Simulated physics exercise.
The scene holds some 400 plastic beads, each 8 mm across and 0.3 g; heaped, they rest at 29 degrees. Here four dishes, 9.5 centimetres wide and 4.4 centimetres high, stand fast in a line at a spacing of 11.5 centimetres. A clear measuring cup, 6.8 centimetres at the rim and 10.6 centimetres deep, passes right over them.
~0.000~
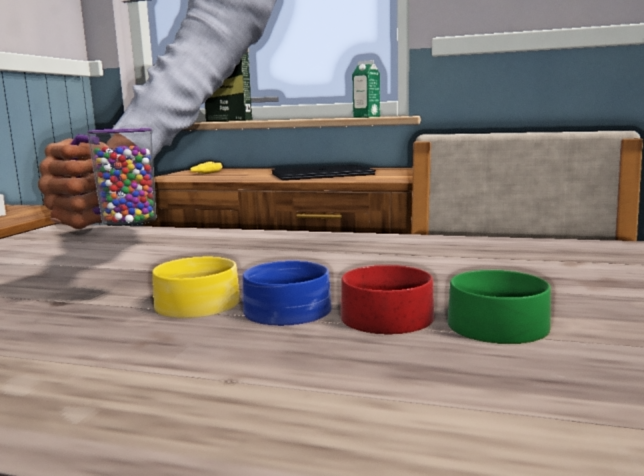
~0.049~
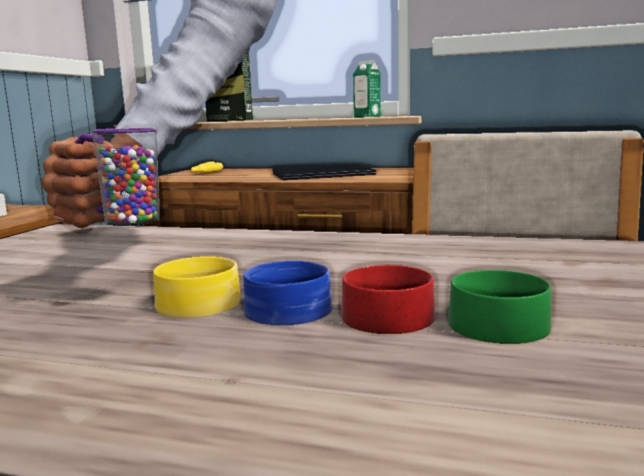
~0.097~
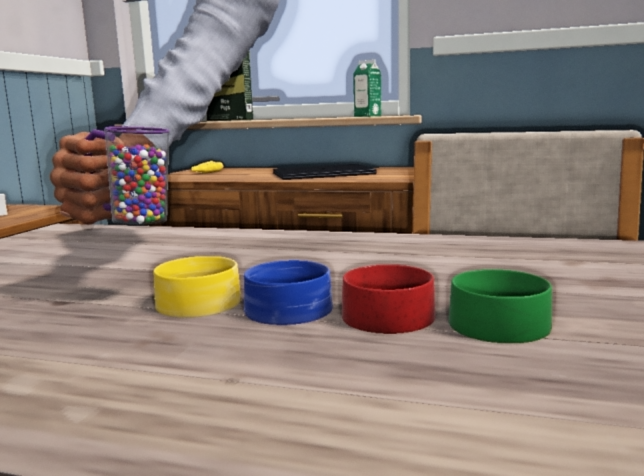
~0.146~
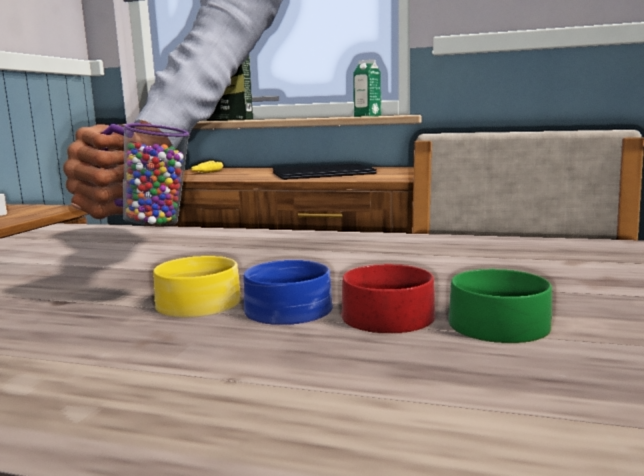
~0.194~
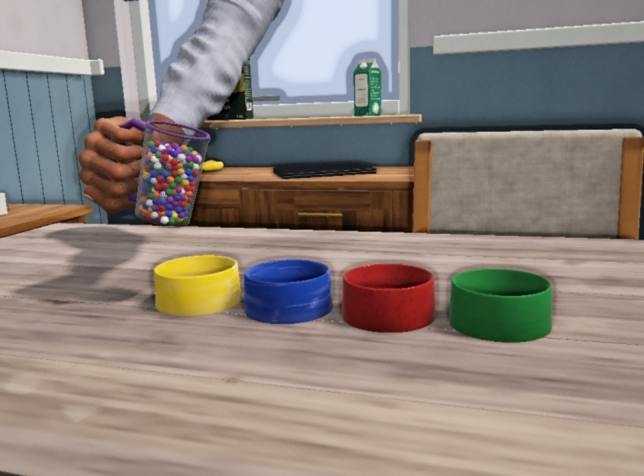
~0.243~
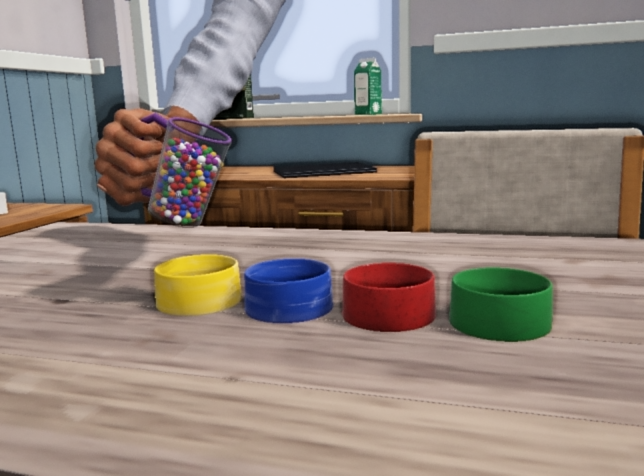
A hand on a grey-sleeved arm holds a clear cup of small multicoloured beads at the left, above a pale wooden table seen from the front and slightly above, in a room with blue-panelled walls. Yellow, blue, red and green dishes stand in a row from left to right, with a chair and wooden cabinet behind. The hand moves the cup a short way right, tilting it increasingly rightward, while the dishes stay still.
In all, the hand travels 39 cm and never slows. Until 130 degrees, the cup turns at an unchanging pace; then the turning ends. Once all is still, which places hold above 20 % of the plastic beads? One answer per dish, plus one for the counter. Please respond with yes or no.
Red no, blue no, green yes, yellow no, counter yes.
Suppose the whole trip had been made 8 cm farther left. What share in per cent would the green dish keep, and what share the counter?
I'd expect green at 60 and the counter at 40.
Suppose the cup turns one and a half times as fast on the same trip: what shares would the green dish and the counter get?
In that case you'd see green at 60 and the counter at 30.
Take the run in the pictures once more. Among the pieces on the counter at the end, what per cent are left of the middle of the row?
Roughly 0 %.
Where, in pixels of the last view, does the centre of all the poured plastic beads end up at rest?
About (529, 316).
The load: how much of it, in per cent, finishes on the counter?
45 per cent.
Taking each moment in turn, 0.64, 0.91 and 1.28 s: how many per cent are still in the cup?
In turn: 100, 85, 0.
After 0.64 s, tilt 75 degrees; cup holds 100 %.
After 0.91 s, tilt 109 degrees; cup holds 85 %, green 10 %.
After 1.28 s, tilt 130 degrees; cup holds 0 %, green 55 %.
In the end, at 2.1 s, red 0 %, blue 0 %, green 55 %, yellow 0 %, counter 45 %.
